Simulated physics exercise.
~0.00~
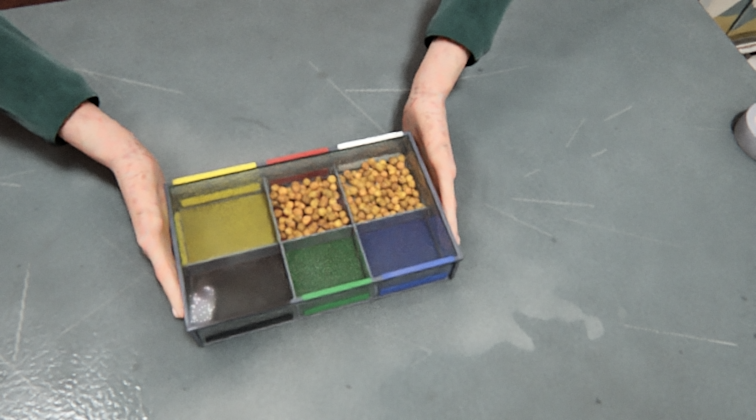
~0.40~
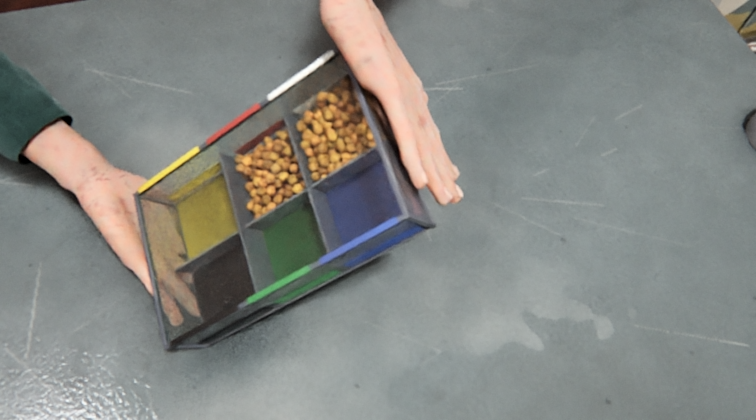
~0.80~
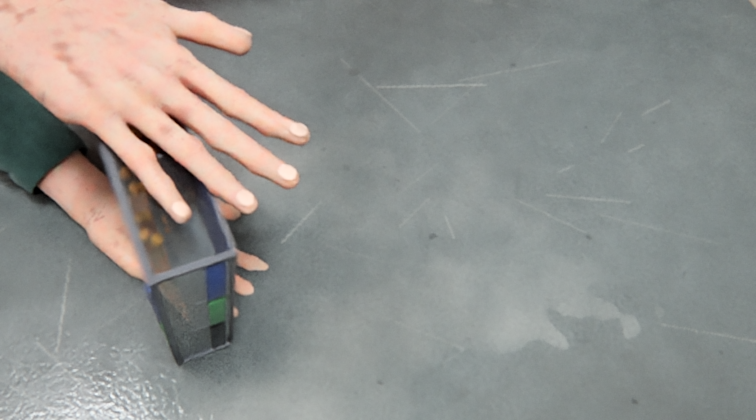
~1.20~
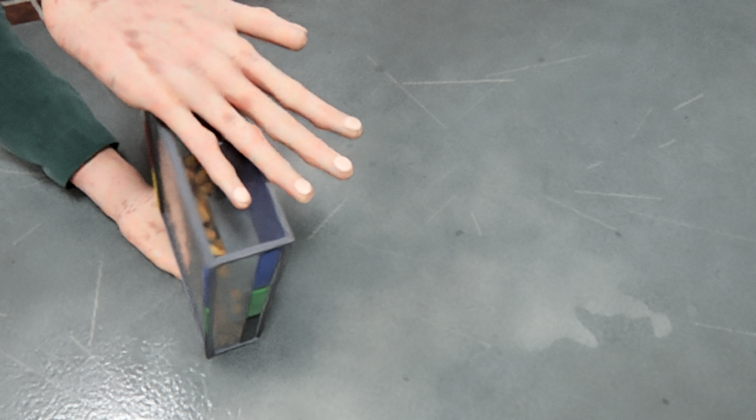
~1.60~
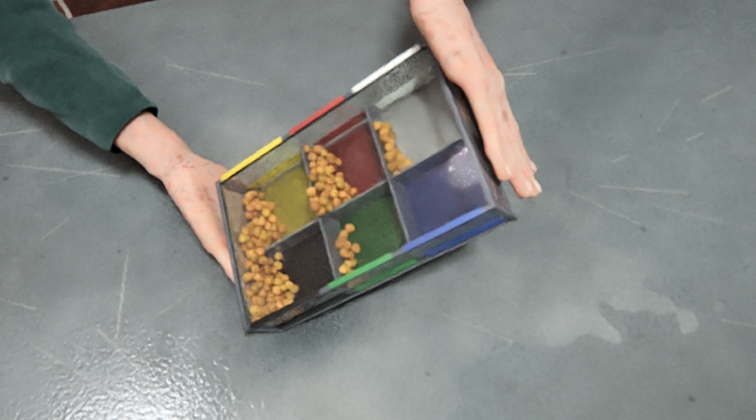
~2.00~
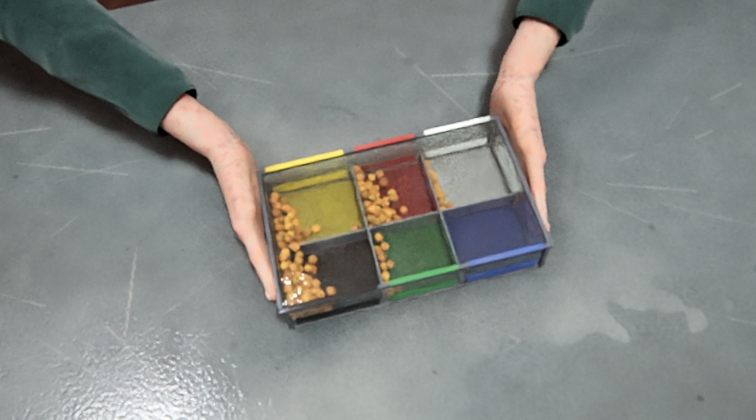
On a scratched grey tabletop, two hands in green sleeves hold a clear-lidded box split into six coloured compartments, with roasted chickpeas filling the red and white ones. The hands tip the box up toward the left, raising its right side. It swings until it stands steeply on end, one hand spread over it and the other beneath. Then the hands lower it back the way it came, and the chickpeas appear scattered leftward. Finally it lies flat again, with chickpeas in the yellow, red and black compartments, fewer in green and white, and blue empty.
